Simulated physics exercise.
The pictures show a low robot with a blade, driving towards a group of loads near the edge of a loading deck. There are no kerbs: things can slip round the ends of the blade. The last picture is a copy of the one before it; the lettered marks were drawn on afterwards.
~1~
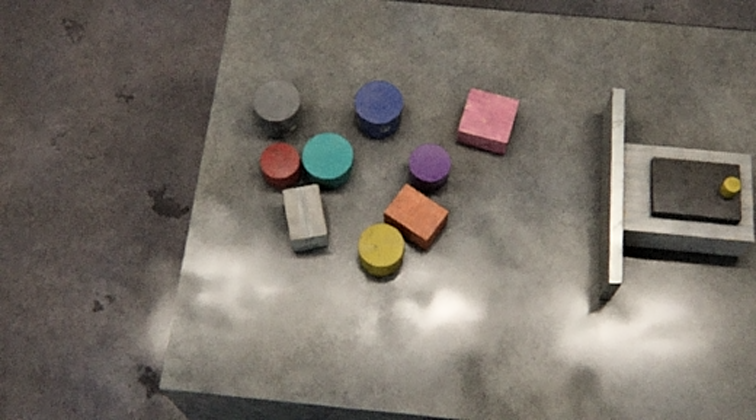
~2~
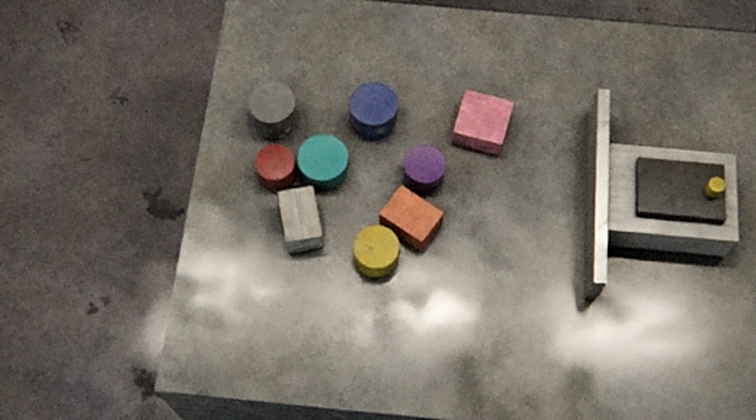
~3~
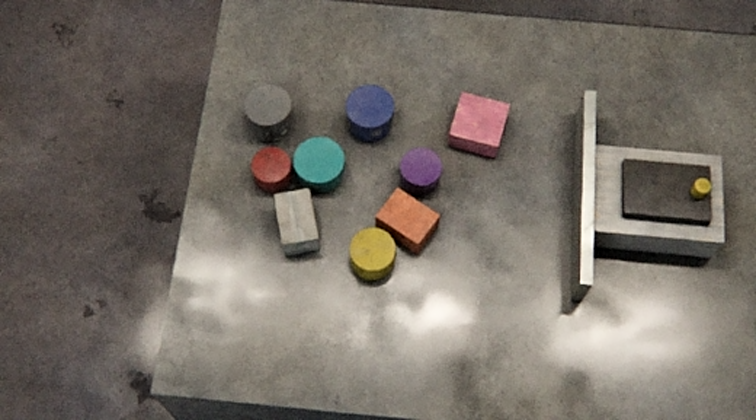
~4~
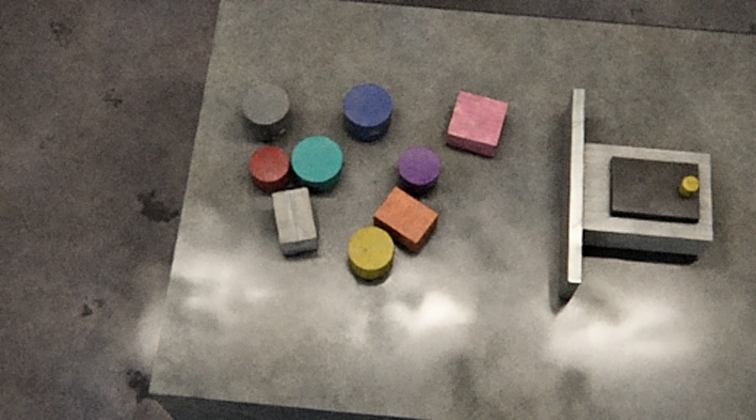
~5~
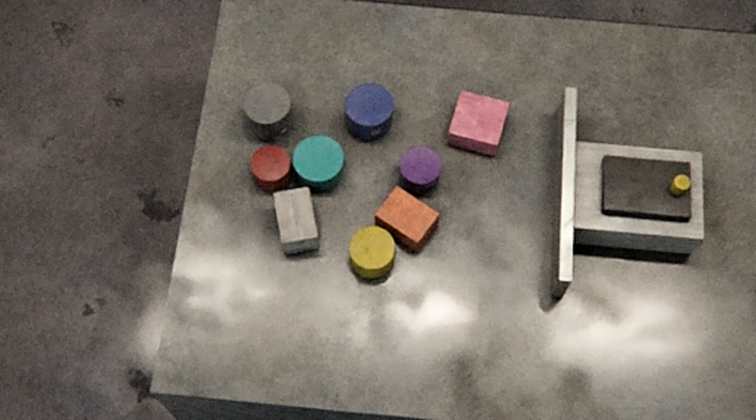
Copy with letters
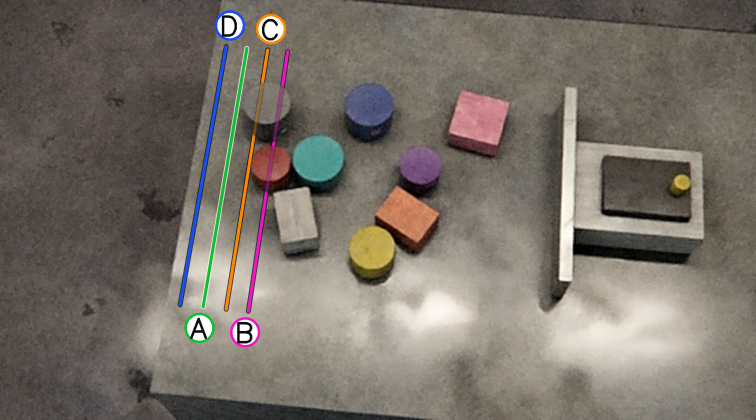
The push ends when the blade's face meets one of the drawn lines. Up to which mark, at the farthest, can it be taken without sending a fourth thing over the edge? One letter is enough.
The farthest such stop is B.
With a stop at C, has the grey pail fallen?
Yes.
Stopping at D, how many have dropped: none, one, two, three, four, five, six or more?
In all, six or more.
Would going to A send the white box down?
By then, yes.
On the copy, A at (226, 171); B at (269, 175); C at (248, 173); D at (204, 169).
On B. First, robot (530, 177); pink crate (432, 120); grey pail (269, 112).
Then, robot (423, 167); grey pail (237, 114); red canister (243, 172).
Finally, robot (340, 160); grey pail over the edge; red canister over the edge; two fallen.
By contrast, A drops five; C drops five; D drops nine.
